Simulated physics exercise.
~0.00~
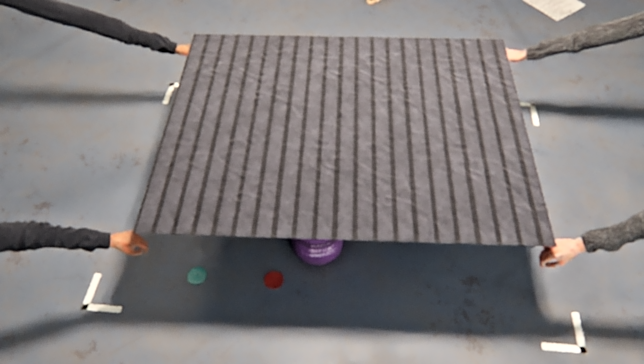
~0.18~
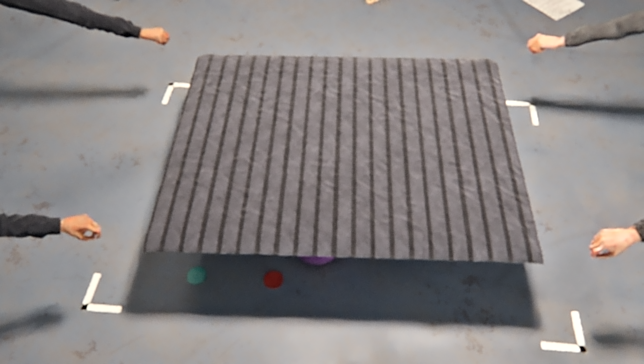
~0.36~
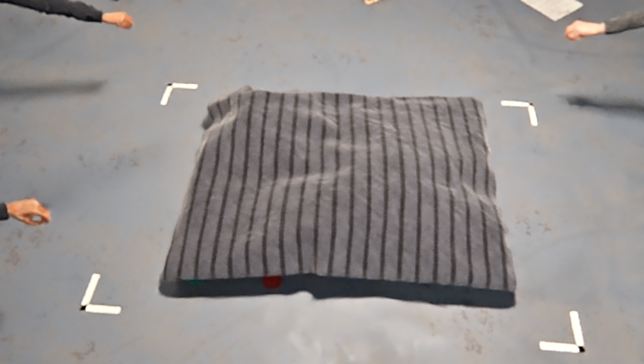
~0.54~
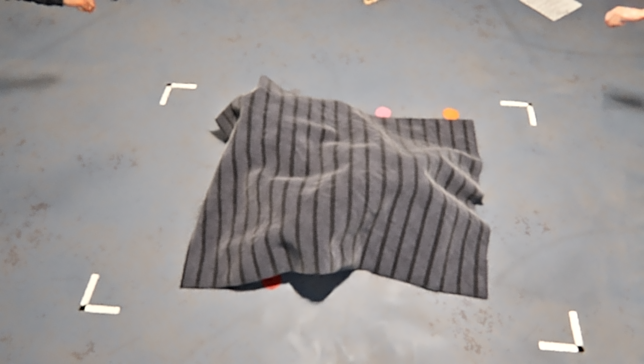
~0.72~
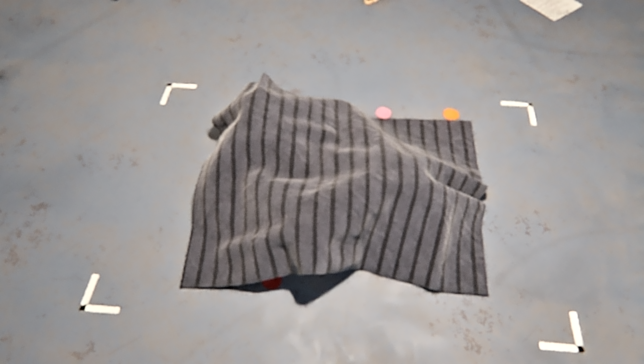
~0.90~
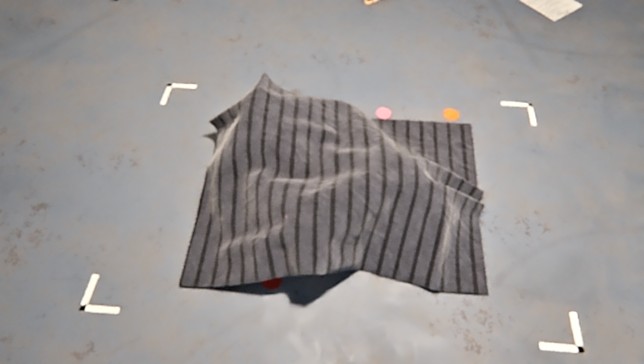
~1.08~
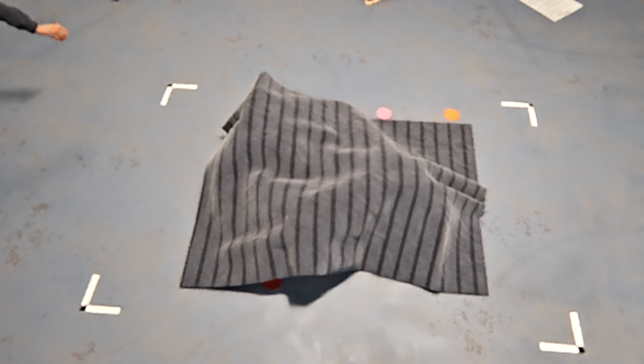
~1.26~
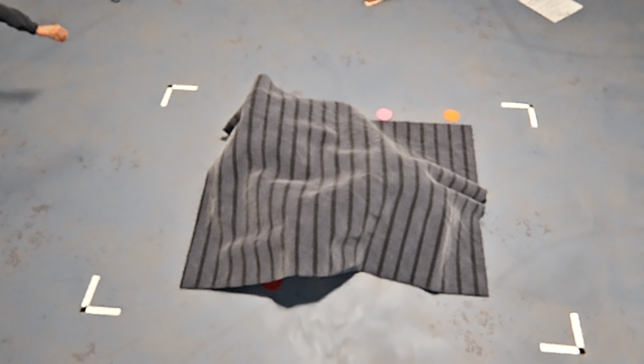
A striped grey blanket, released by four hands, drops and drapes unevenly over hidden upright objects.
